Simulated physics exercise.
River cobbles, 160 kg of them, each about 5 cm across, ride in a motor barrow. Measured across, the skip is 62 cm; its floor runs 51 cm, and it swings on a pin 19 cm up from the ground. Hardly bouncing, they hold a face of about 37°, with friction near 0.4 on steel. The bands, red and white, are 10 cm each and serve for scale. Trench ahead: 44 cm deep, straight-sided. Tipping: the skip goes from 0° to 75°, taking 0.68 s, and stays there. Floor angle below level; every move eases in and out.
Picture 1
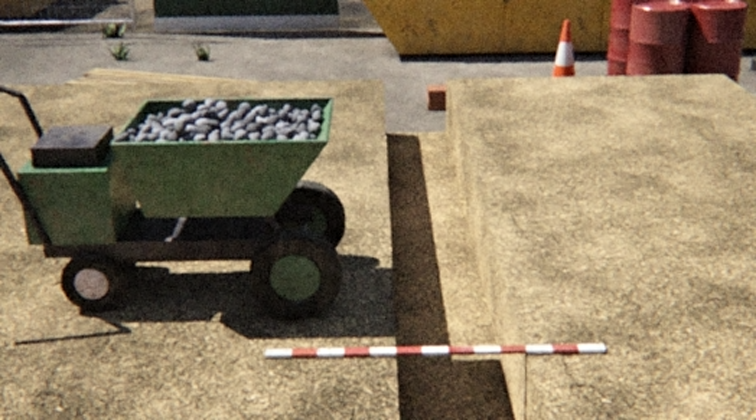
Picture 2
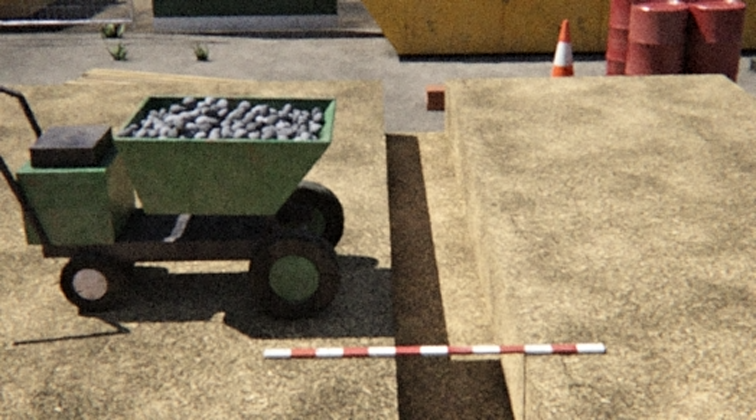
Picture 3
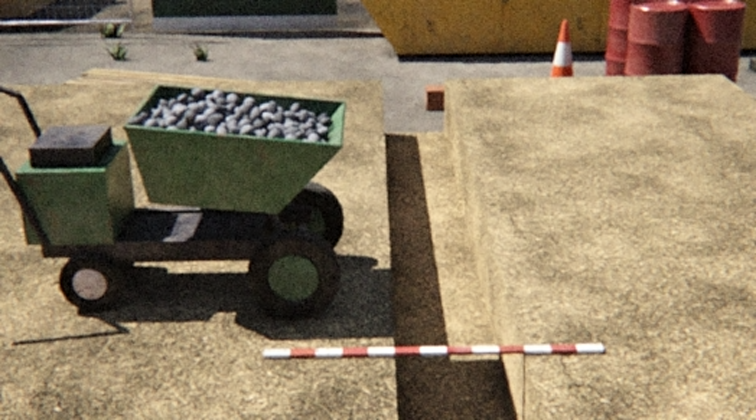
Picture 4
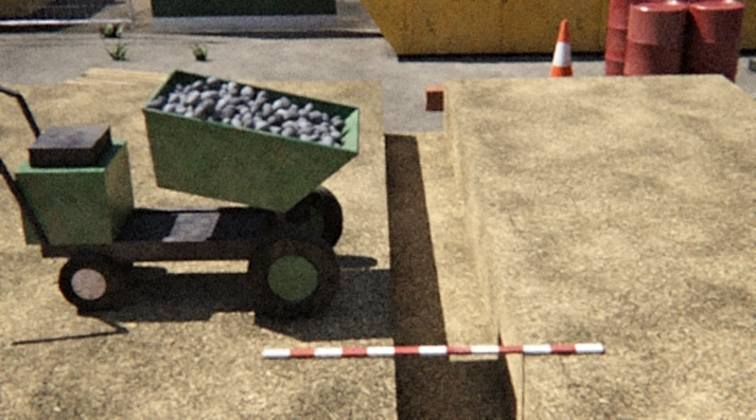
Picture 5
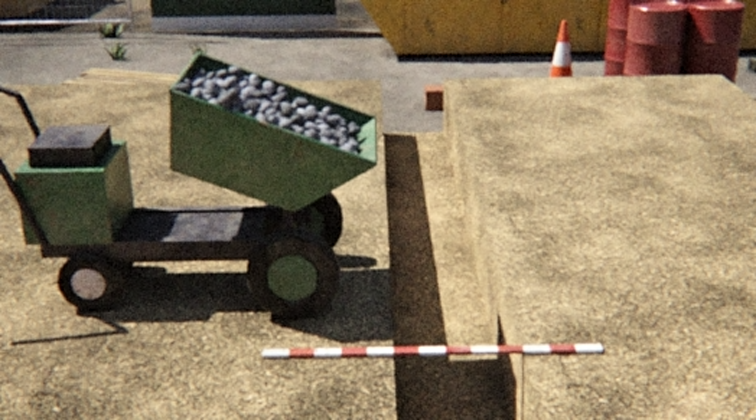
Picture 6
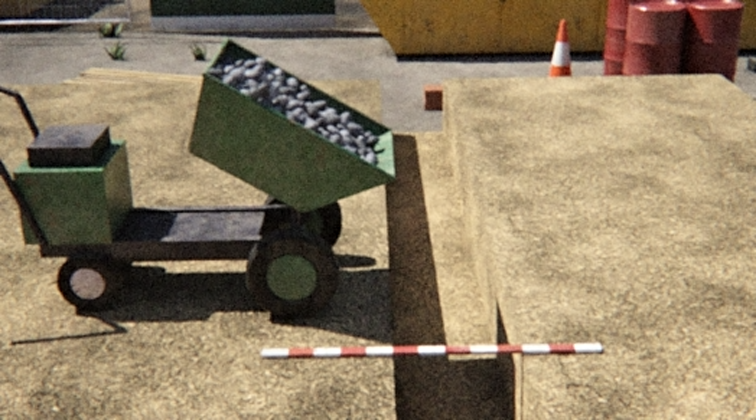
A green skip full of grey cobbles tilts steadily toward the trench on a parked barrow.
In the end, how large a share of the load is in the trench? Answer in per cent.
A share of roughly 63 %.
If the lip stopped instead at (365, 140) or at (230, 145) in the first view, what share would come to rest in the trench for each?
30 % and 90 %.
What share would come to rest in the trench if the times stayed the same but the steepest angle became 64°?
Close to 55 per cent then.
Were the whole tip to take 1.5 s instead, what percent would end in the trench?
85 %.
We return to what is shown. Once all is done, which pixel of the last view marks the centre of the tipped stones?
Look at roughly (484, 347).
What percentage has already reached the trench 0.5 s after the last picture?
Roughly 30 percent of the load.
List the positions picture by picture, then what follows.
The first picture shows lip at (327, 142), floor tilted 0°, highest stones at (218, 115).
The second picture shows lip at (330, 143), floor tilted 2°, highest stones at (206, 113).
The third picture shows lip at (341, 147), floor tilted 6°, highest stones at (196, 106).
The fourth picture shows lip at (357, 153), floor tilted 13°, highest stones at (193, 94).
The fifth picture shows lip at (376, 164), floor tilted 21°, highest stones at (212, 79).
In the sixth picture, the skip is at 31°, its lip at (395, 179); the top of the load is at (235, 69).
Then, 0.2 s after the last picture the floor is at 63°, 100 % in the skip; the foremost stones are at (432, 209).
Then, 0.5 s after the last picture the floor is at 75°, 54 % in the skip, 32 % in the trench, 14 % past the trench; the foremost stones are at (546, 283).
Then, 0.8 s after the last picture the floor is at 75°, 11 % in the skip, 52 % in the trench, 37 % past the trench; the foremost stones are at (751, 267).
Then, 2.8 s after the last picture the floor is at 75°, 0 % in the skip, 63 % in the trench, 37 % past the trench; the foremost stones are past the picture's edge.
